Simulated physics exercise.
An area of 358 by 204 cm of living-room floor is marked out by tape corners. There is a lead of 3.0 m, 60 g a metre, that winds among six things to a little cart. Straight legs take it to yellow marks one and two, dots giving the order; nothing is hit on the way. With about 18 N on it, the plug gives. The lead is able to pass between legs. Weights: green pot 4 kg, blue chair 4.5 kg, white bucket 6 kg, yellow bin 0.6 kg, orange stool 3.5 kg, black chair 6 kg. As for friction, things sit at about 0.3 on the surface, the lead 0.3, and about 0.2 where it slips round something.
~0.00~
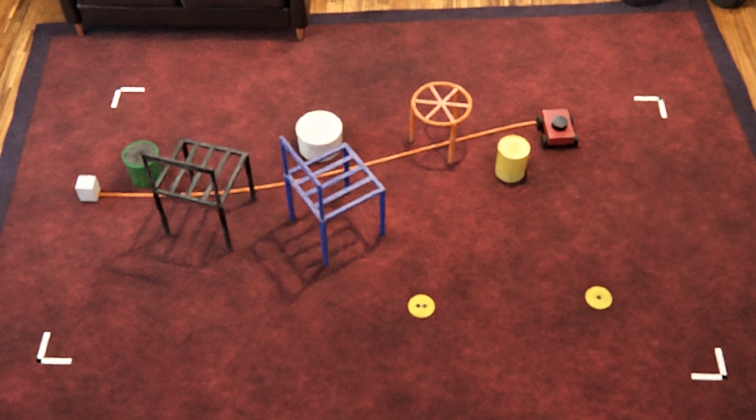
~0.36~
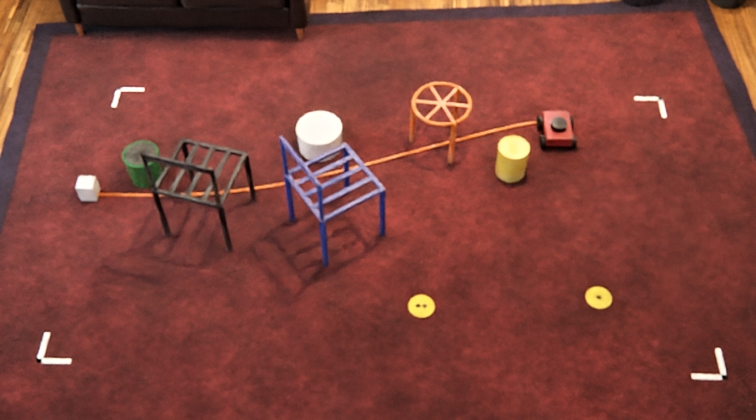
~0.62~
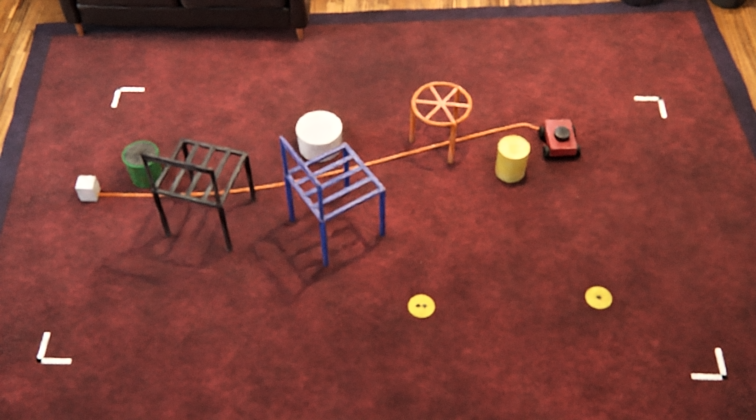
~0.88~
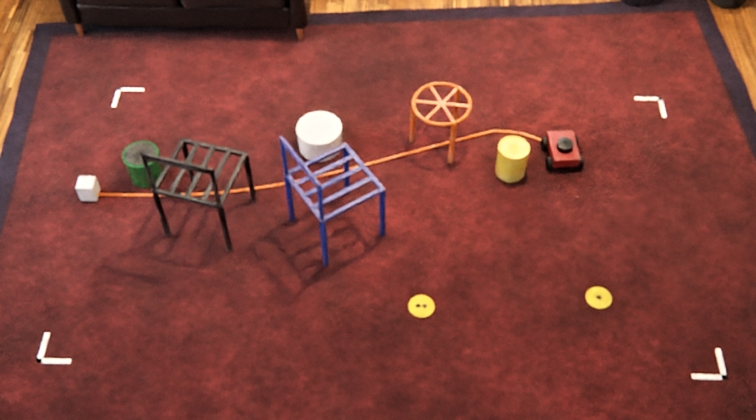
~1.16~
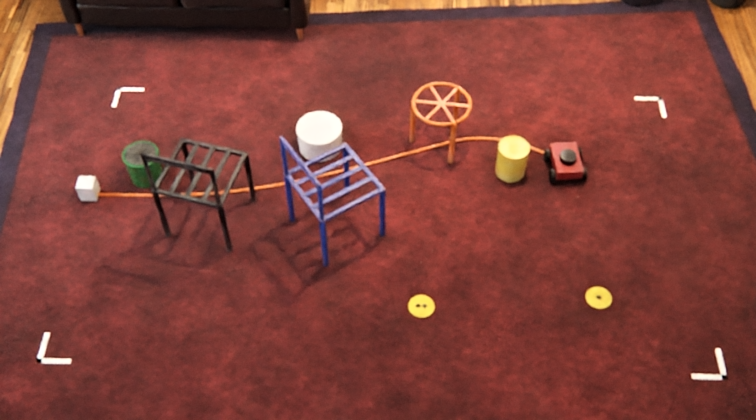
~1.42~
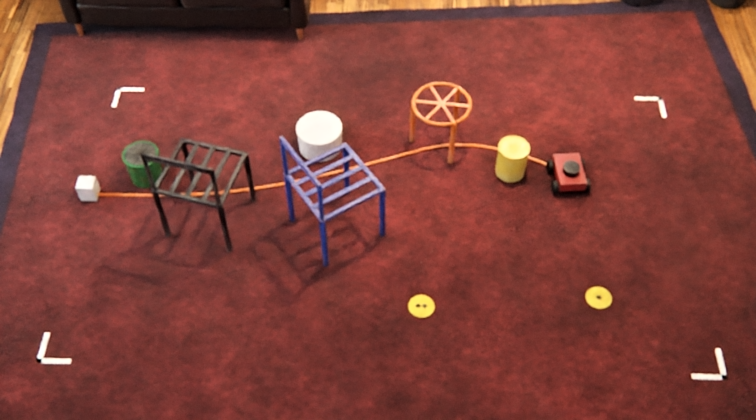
A small red cart rolled slowly down past the right side of a yellow bin, drawing its end of the orange lead into a bend behind it, while the chairs, stool and pots stayed still.
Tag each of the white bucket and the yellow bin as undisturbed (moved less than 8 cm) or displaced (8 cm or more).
Tags: White bucket - undisturbed, yellow bin - displaced.
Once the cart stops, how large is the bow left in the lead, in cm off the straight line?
40 cm.
At 2.8 s, cart at (583, 238), plug out; yellow bin 27 cm off its start, orange stool 4 cm off its start.
At 4.2 s, cart at (584, 297), plug out; yellow bin 27 cm off its start, orange stool 4 cm off its start.
At 5.6 s, cart at (495, 301), plug out; yellow bin 27 cm off its start at (500, 180), orange stool 4 cm off its start at (442, 108).
At 7.0 s, cart at (422, 305), plug out; yellow bin 27 cm off its start, orange stool 4 cm off its start.
At 7.4 s, cart at (422, 305), plug out; yellow bin 27 cm off its start at (500, 180), white bucket 0 cm off its start at (319, 128), orange stool 4 cm off its start at (442, 108).
